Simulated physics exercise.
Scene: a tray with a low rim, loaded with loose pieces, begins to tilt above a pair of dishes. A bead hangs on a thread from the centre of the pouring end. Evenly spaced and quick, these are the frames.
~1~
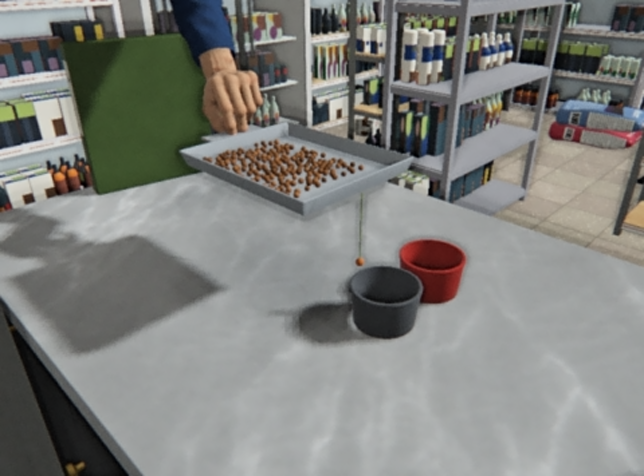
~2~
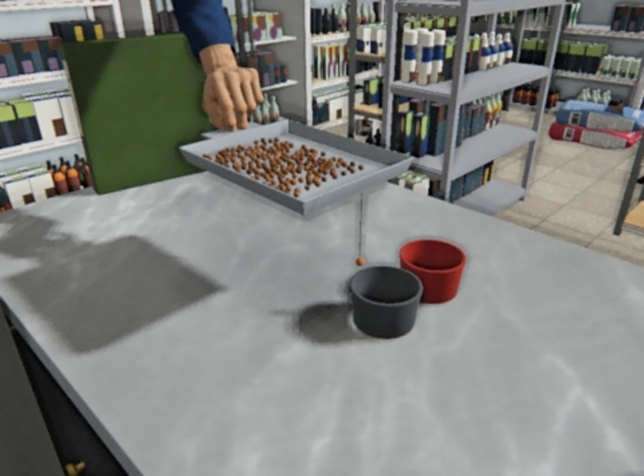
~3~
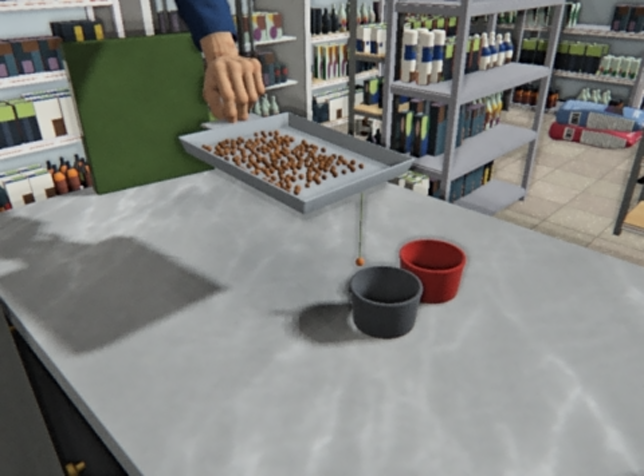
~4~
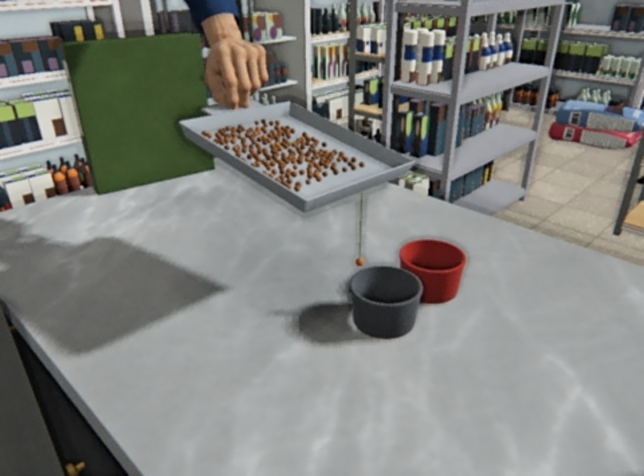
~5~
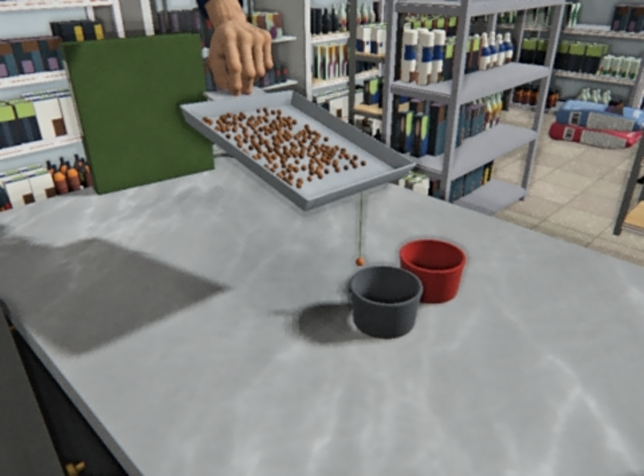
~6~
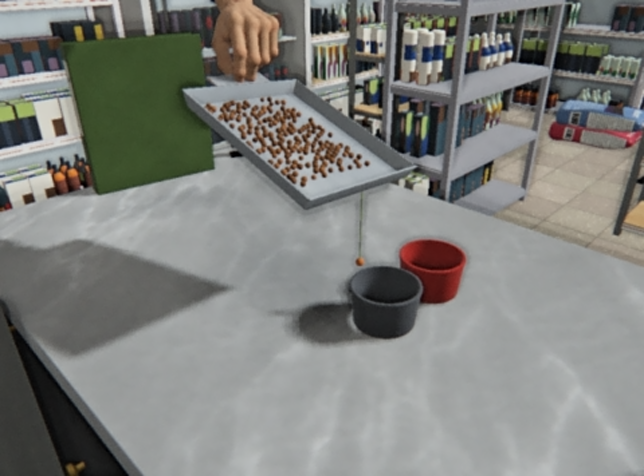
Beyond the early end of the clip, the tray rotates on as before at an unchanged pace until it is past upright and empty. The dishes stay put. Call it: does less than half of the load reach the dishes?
No.
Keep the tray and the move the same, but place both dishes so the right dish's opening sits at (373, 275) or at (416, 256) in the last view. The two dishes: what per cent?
You'd get near 30 per cent and afterwards near 80 per cent.
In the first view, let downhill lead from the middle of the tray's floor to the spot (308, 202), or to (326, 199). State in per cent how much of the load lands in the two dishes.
That comes to 0 per cent the first time and 0 per cent the second.
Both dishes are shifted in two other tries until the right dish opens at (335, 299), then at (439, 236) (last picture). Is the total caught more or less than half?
With the first shift the pair saves less than a half; with the second, beyond half.
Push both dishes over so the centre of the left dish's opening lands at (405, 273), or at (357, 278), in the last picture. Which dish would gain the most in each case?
Try 1: The leftmost dish; try 2: The rightmost dish.
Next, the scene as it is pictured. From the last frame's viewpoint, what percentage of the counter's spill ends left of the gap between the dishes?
That would be roughly 50 per cent.
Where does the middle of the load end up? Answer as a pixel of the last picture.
Near (419, 291).
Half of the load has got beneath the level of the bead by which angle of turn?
Roughly 100 degrees.
Soon after the last picture, tray tipped steeply; most on the tray; a stray few in the left dish; a stray few in the right dish; a small part in the air.
A little later, tray tipped past a quarter turn; a small part on the tray; about a quarter in the left dish; about a third in the right dish; a small part outside both; about a quarter in the air.
Later still, tray tipped past a quarter turn; about a third in the left dish; about half in the right dish; about a quarter outside both.
At rest, tray tipped past a quarter turn; about a third in the left dish; about half in the right dish; about a quarter outside both.
